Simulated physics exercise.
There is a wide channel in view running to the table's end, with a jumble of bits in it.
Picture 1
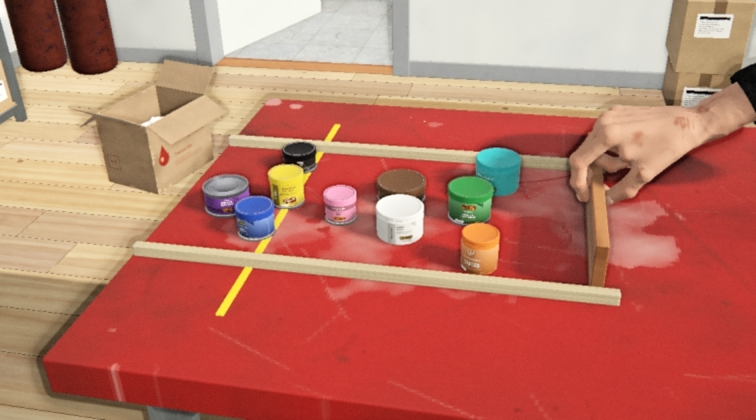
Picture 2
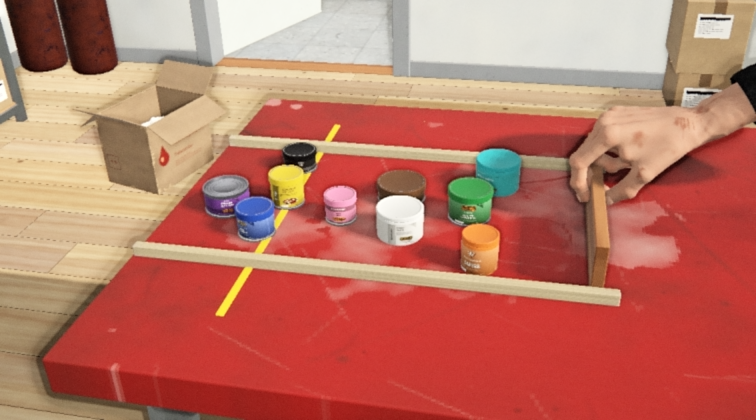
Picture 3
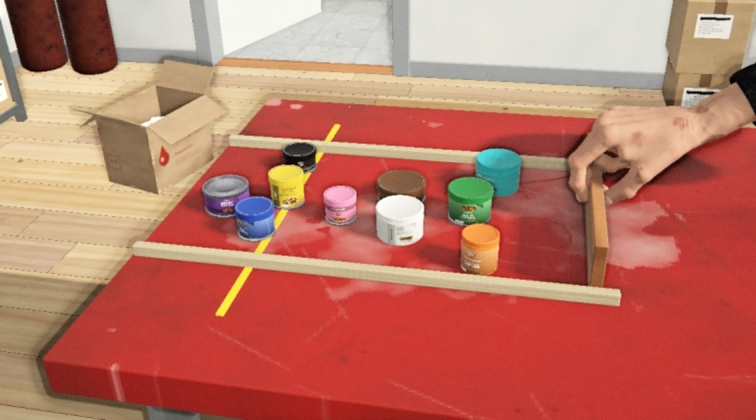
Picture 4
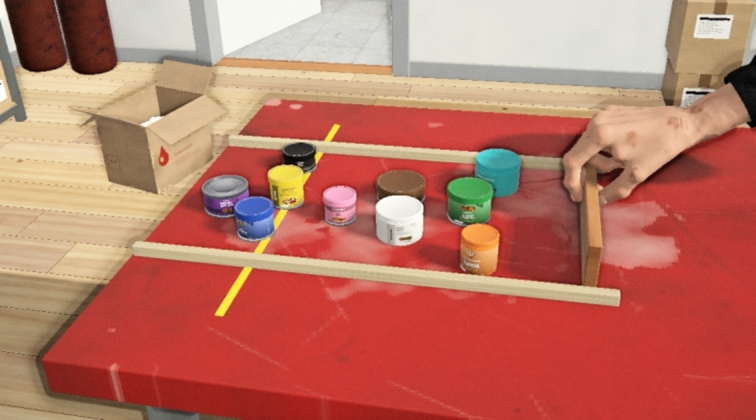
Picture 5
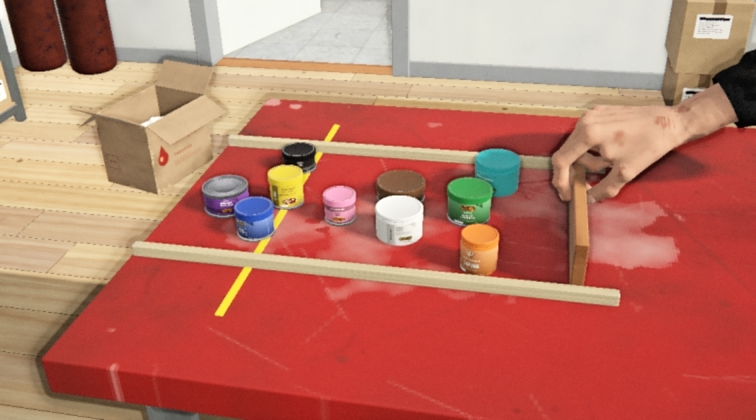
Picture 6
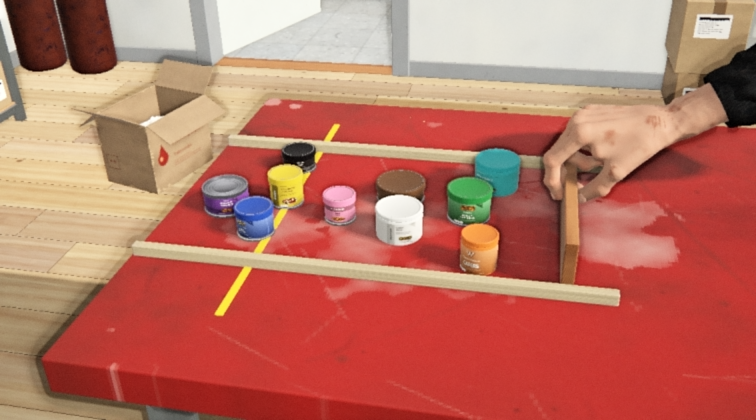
At the start, a hand holds a wooden board upright at the right of a channel between two pale strips on a red table, with ten small colourful pots inside. The board stays almost still, then the hand slides it slightly left towards the pots, which remain in place around the yellow tape.
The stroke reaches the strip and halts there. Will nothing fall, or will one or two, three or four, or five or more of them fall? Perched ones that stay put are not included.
Nothing falls.
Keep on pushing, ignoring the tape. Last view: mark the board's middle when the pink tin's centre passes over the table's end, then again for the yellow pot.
For the pink tin at (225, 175), for the yellow pot at (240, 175).
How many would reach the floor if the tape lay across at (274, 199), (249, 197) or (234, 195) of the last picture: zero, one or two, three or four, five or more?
First none at all, then one or two, and last three or four.
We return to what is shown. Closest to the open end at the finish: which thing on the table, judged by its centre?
That's the purple tin.
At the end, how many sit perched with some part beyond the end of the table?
It would come to 0.
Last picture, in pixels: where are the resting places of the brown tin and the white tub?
The brown tin comes to rest close to (262, 172), while the white tub rests close to (249, 216).
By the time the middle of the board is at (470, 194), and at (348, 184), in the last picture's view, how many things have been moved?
First 3 and then 7.
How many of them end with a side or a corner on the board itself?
Well, it touches 4.
A little later, none off yet; purple tin at rest near (226, 196); blue tin at rest near (255, 219); black pot at rest near (299, 158).
When it is over, the number that fall off is zero.
